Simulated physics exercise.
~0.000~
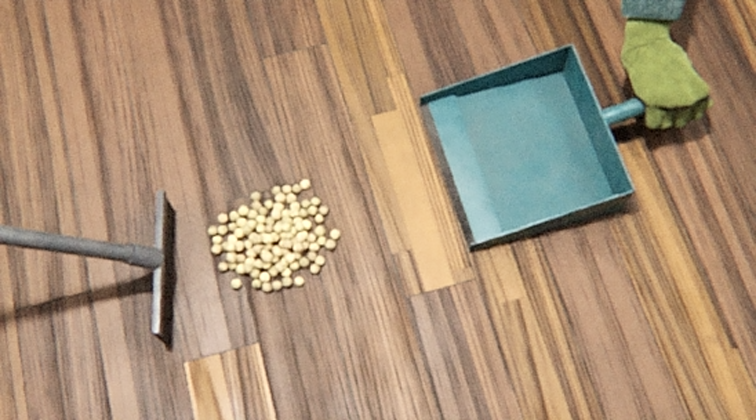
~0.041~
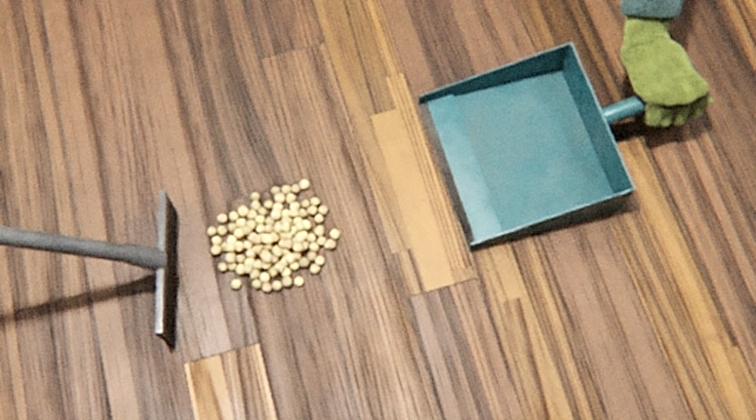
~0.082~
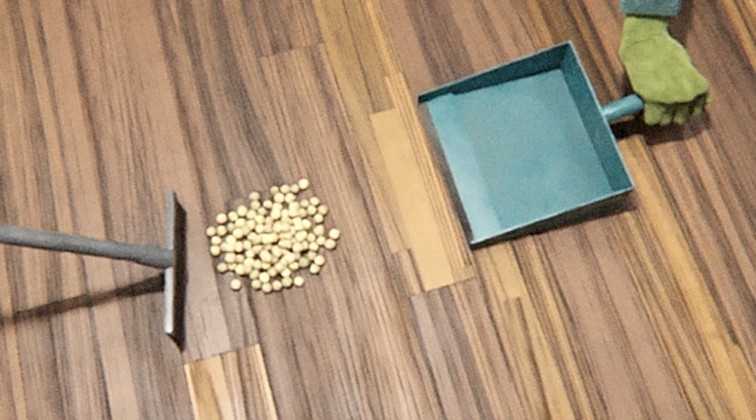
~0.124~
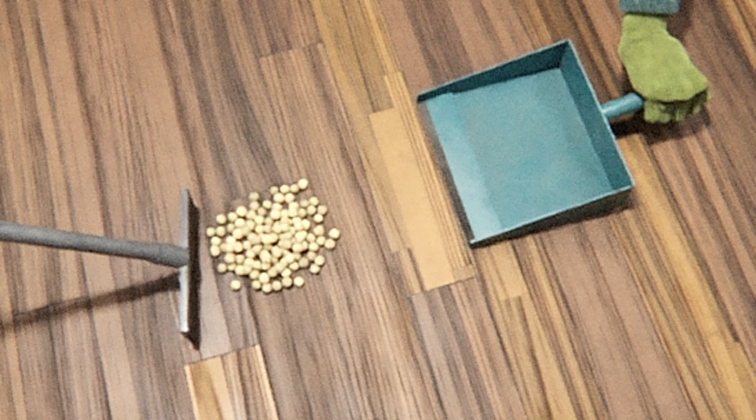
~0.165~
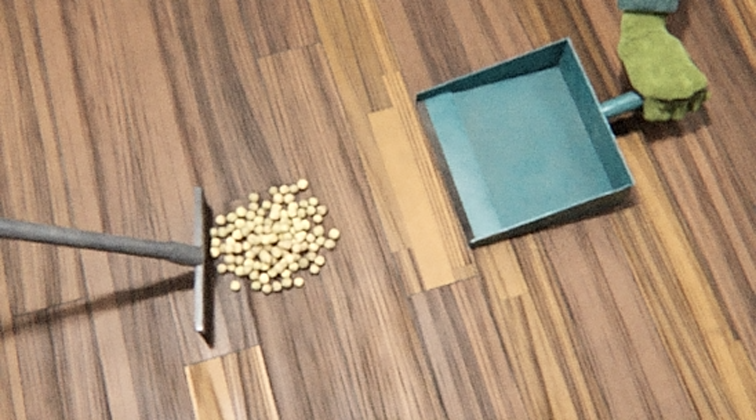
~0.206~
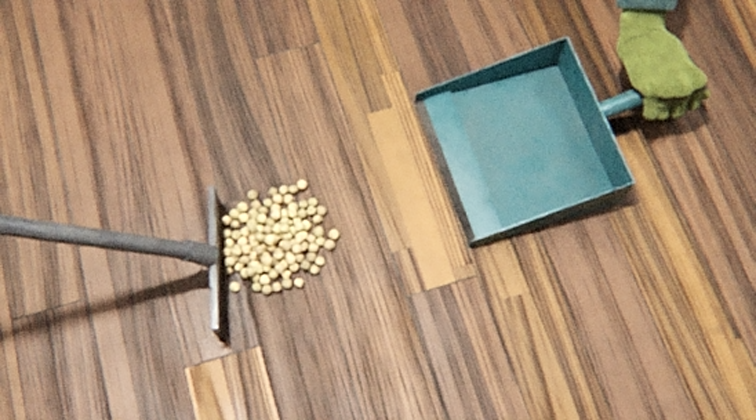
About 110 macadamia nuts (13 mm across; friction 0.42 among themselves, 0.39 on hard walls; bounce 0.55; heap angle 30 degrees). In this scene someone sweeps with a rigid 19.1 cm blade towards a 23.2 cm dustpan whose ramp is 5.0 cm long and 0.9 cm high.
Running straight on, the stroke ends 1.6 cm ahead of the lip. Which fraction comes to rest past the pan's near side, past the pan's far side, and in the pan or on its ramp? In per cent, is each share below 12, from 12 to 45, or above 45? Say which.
One by one: Past the pan's near side: A medium amount, past the pan's far side: Only a little, in the pan or on its ramp: A medium amount.
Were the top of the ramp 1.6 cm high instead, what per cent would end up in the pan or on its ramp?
20 %.
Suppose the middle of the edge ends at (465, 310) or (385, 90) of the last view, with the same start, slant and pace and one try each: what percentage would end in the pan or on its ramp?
First try around 5 %, second try around 0 %.
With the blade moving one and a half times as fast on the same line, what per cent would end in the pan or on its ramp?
In that case some 25 per cent.
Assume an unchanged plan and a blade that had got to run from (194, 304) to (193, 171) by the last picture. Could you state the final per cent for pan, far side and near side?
Pan 0; far 5; near 0.
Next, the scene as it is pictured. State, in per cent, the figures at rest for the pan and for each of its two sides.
Near: 30; far: 0; pan: 20 (percent).
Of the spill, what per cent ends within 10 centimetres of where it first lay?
10 %.
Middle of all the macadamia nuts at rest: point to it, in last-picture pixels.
Roughly (456, 220).
After 0.52 s, middle of the blade 18 cm from the lip; 0 % over the lip, far side 0 %, near side 15 %.
Then, at 0.72 s, middle of the blade 9 cm from the lip; 0 % over the lip, far side 0 %, near side 25 %.
Then, at 1.04 s, middle of the blade 4 cm from the lip; 25 % over the lip, far side 0 %, near side 30 %.
By 1.7 s all is still; near side 30 %, far side 0 %, pan 20 %, in front of the lip or behind the blade 45 %.
